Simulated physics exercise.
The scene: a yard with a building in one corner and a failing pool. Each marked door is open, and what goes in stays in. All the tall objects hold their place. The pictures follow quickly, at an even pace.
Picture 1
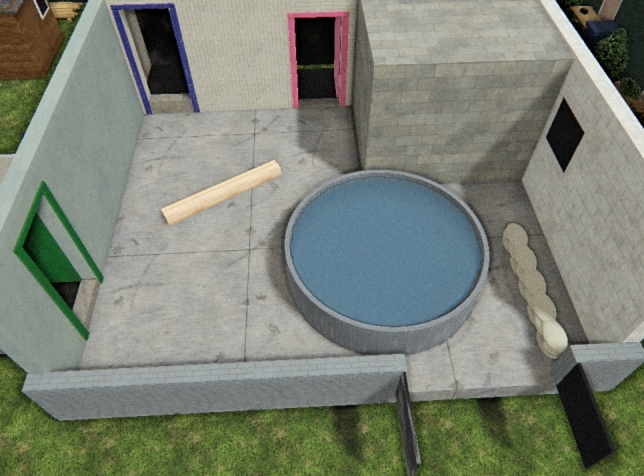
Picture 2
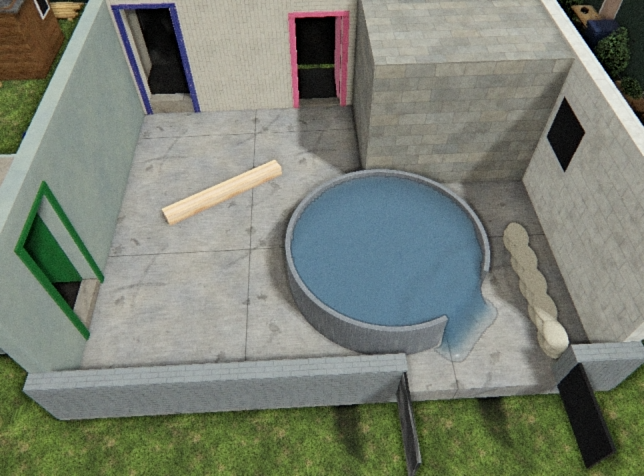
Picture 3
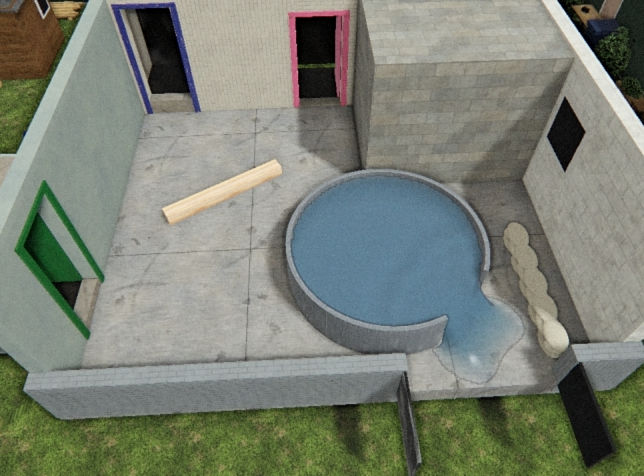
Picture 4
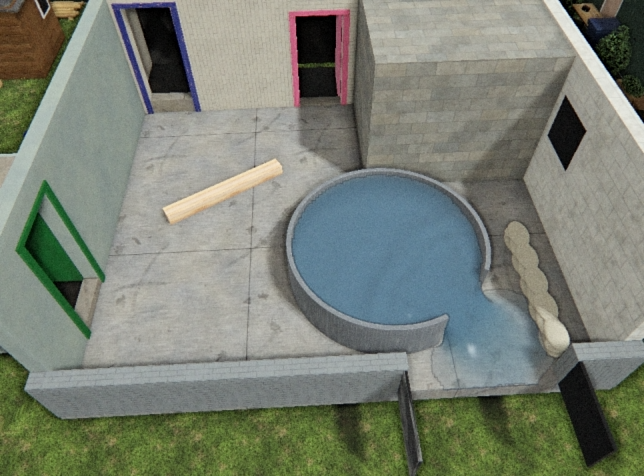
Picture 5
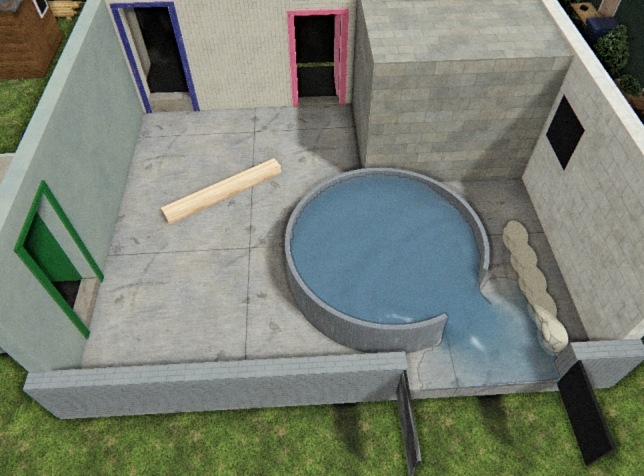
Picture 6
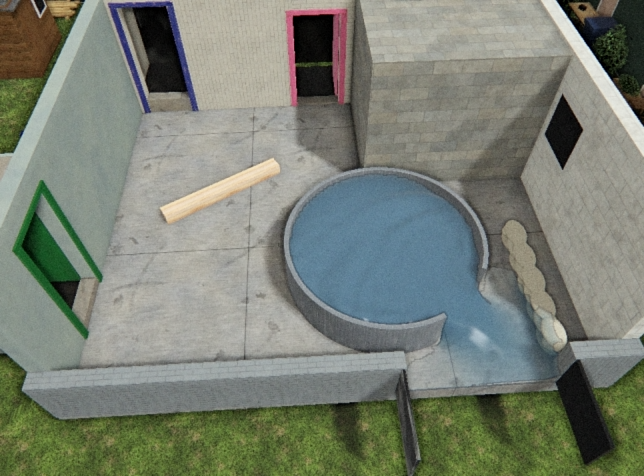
A round pool breaks open at its front right, and water spreads across the concrete.
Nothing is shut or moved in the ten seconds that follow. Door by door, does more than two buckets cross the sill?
In the end: The pink door admits no more than that; the green door admits no more than that; the blue door admits no more than that.
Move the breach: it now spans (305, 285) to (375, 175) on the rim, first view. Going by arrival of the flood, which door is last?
I say the blue-painted one.
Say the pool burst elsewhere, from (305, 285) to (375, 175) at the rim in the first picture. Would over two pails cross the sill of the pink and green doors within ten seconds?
In short: The pink one goes over, the green one floods.
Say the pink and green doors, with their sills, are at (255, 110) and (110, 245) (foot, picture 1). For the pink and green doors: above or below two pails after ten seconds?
In short: The pink door is under, the green door holds.
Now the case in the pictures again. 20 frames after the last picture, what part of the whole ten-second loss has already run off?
I make it 50 per cent.
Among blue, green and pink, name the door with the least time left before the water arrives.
First comes the green door.
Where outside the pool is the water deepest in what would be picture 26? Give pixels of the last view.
Around (529, 331).
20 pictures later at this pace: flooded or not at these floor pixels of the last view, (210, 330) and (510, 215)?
One after the other: Not flooded, under water.
A moment on, water covers 10 % of the floor; the pink door not reached, the green door not reached, the blue door not reached.
Next, water covers 15 % of the floor; the pink door not reached, the green door not reached, the blue door not reached.
Then, water covers 20 % of the floor; the pink door not reached, the green door not reached, the blue door not reached.
Later, water covers 25 % of the floor; the pink door not reached, the green door not reached, the blue door not reached.
In the end, water covers 35 % of the floor; the pink door not reached, the green door wet at the sill, nothing in, the blue door not reached.
